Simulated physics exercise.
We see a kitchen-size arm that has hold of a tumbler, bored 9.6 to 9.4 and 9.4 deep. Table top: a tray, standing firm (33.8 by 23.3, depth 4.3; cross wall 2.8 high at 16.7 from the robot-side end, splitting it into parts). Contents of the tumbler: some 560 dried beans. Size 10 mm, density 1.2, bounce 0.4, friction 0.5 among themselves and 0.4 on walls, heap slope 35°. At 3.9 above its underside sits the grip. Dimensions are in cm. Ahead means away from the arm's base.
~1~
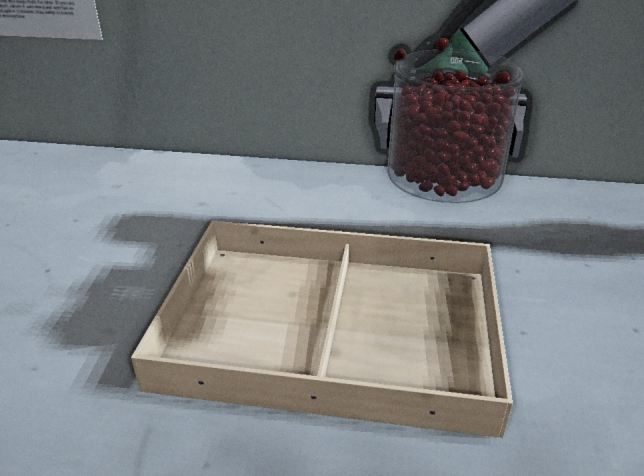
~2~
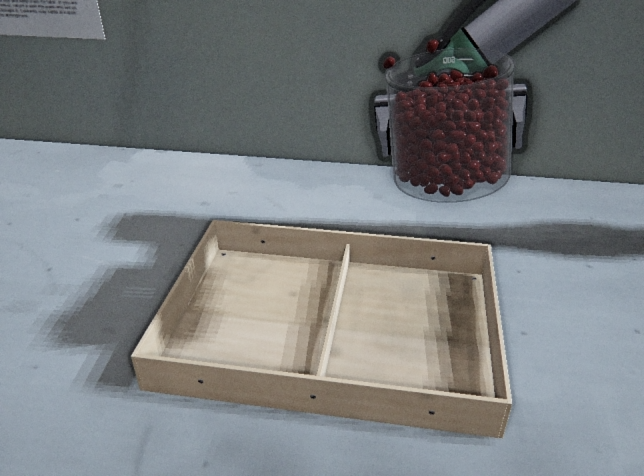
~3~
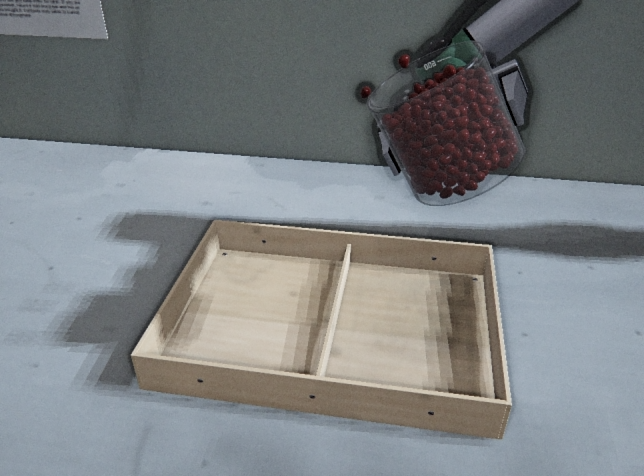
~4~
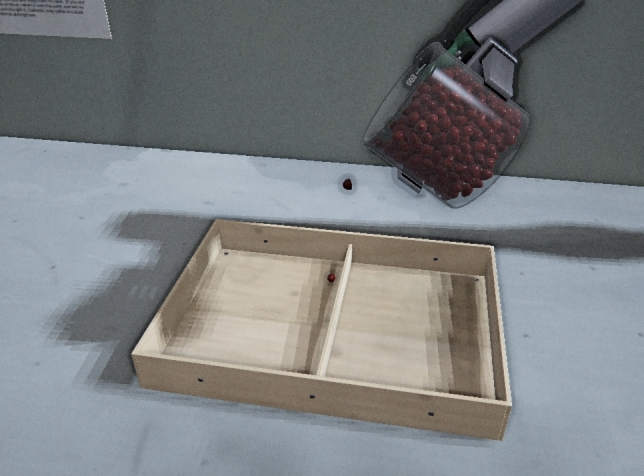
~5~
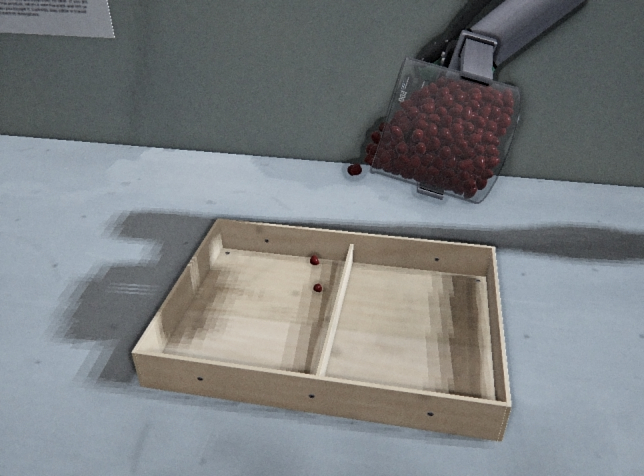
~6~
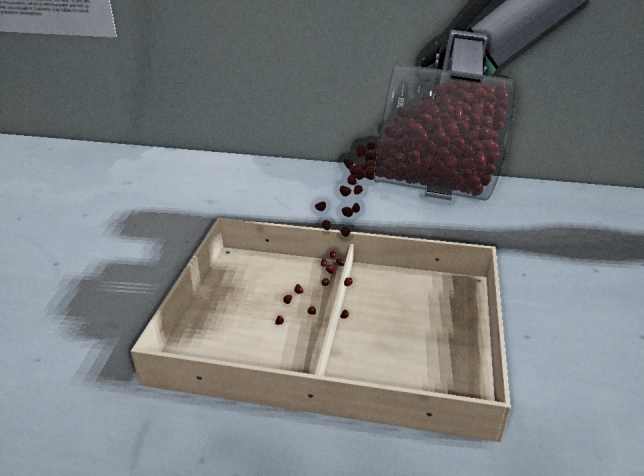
A pale blue-white tabletop against a grey-green wall, with part of a printed sheet at the upper left, is seen from slightly above by a still camera. A light wooden tray with one divider sits in front, while at the upper right a grey robot arm holds a clear container of dark red beans. The arm tips the container leftward, and a few beans, then a thin stream, drop around the divider.
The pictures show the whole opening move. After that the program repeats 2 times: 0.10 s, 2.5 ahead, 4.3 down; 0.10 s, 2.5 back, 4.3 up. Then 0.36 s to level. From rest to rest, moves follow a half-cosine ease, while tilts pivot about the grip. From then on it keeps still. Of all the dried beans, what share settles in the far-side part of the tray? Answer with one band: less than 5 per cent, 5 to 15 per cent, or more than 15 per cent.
More than 15 per cent.
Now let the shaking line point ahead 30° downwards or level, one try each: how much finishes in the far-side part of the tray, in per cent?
Estimates, in order: 50 % then 80 %.
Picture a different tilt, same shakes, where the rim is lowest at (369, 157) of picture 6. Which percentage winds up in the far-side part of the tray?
Around 20 per cent of it.
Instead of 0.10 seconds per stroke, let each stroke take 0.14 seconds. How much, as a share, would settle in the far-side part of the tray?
In that case around 20 per cent.
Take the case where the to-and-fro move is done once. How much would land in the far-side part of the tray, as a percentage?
In that case it would be roughly 25 per cent.
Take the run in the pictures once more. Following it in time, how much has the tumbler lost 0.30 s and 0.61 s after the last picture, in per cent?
I'd put it near 20 percent first and near 35 percent later.
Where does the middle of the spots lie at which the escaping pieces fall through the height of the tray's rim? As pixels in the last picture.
Near (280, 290).
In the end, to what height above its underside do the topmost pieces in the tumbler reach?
Roughly 8.0 centimetres.
Then, 0.30 s after the last picture, tilted 85° forward, highest piece 22 above the table; 453 in the tumbler, 74 in the far-side part, 5 in the robot-side part, 24 in flight or on a rim.
Then, 0.61 s after the last picture, tilted 32° forward, highest piece 27 above the table; 349 in the tumbler, 193 in the far-side part, 10 in the robot-side part, 4 in flight or on a rim.
Then, 0.96 s after the last picture, level, highest piece 28 above the table; 347 in the tumbler, 196 in the far-side part, 11 in the robot-side part, 2 on the table or floor.
Then, 2.01 s after the last picture, level, highest piece 28 above the table; 347 in the tumbler, 196 in the far-side part, 11 in the robot-side part, 2 on the table or floor.
Final count, 347 in the tumbler, 196 in the far-side part, 11 in the robot-side part, 2 on the table or floor. That is 35 % in the far-side part of the tray.
